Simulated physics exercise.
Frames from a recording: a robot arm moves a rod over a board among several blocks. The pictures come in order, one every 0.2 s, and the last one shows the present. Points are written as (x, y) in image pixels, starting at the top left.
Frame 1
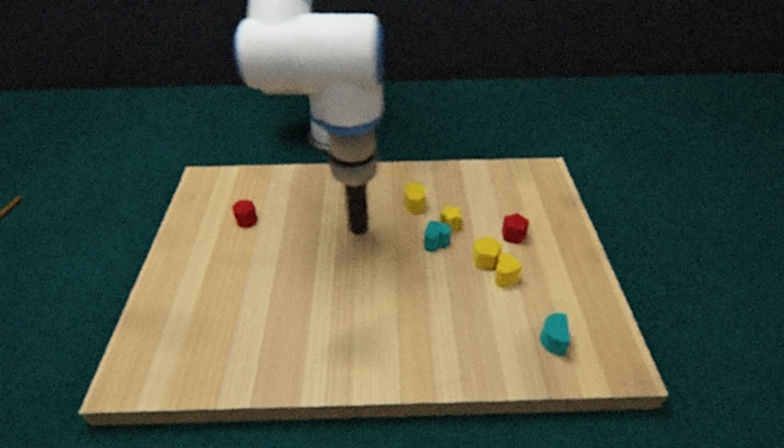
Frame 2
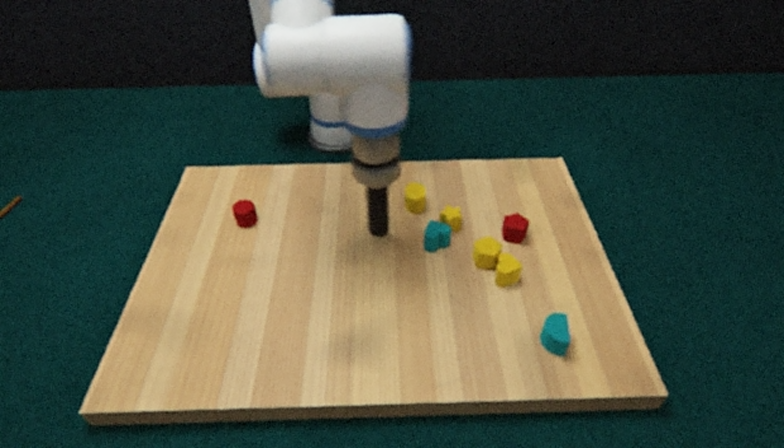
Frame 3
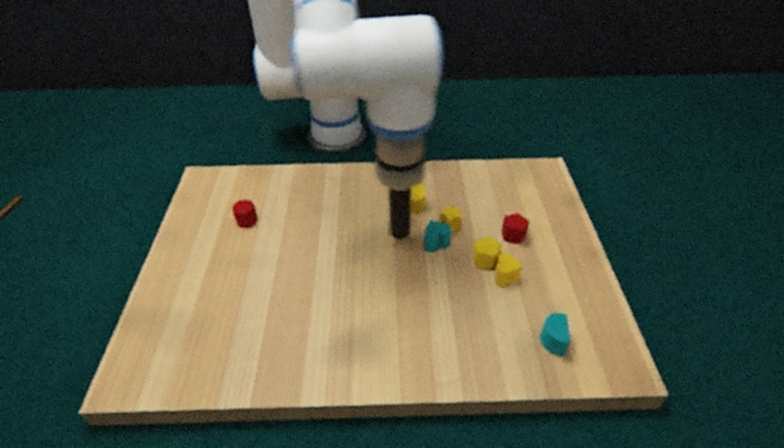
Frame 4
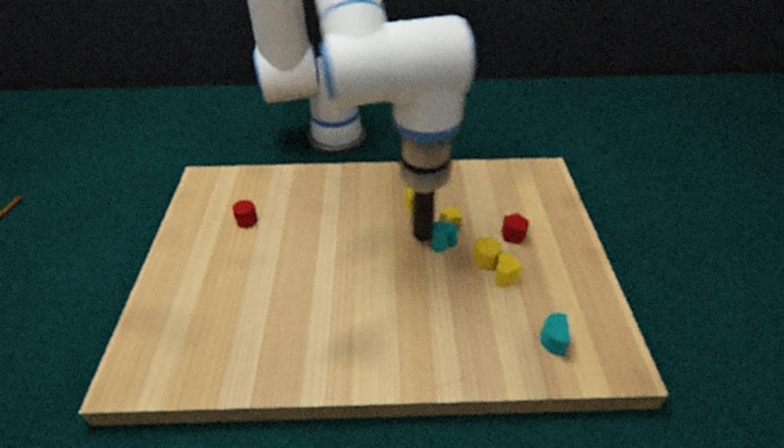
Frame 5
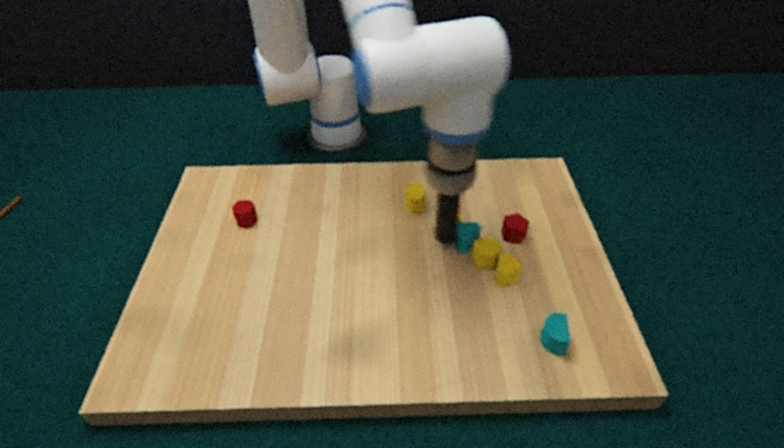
A robot arm swept its dark rod rightward across the wooden board, reached the small turquoise block, and pushed it to the right toward the yellow and red blocks, covering the star-shaped yellow one from view.
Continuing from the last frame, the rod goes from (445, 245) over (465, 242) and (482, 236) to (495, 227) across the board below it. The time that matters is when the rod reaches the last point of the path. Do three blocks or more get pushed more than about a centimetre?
No.
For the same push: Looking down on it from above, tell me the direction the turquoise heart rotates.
From the top: Clockwise.
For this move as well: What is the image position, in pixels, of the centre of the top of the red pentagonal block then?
Its top middle will sit at (529, 219).
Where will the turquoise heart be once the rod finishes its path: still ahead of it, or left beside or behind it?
Beside or behind.
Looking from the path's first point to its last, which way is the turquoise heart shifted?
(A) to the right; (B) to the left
A (to the right)
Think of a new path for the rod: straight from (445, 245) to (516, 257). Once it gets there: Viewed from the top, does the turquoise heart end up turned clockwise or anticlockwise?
Anticlockwise, looking down.
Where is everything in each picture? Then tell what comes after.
Tip of the rod (359, 228), middles of tops, yellow star-shaped block (452, 212), turquoise heart (437, 229), red pentagonal block (516, 221), in the first frame.
Rod (379, 230), nothing pushed, in the second frame.
Rod (400, 232), nothing pushed, in the third frame.
Rod (422, 235), turquoise heart (444, 229), in the fourth frame.
Rod (446, 237), yellow star-shaped block hidden, turquoise heart (467, 229), red pentagonal block (516, 221), in the fifth frame.
On the path given first. Halfway along, rod (476, 232); turquoise heart (499, 226), turned 20° clockwise; red pentagonal block (522, 220), turned 15° anticlockwise.
At the end, rod (497, 219); yellow star-shaped block unmoved; turquoise heart (510, 226), turned 50° clockwise; red pentagonal block (529, 219), turned 45° anticlockwise.
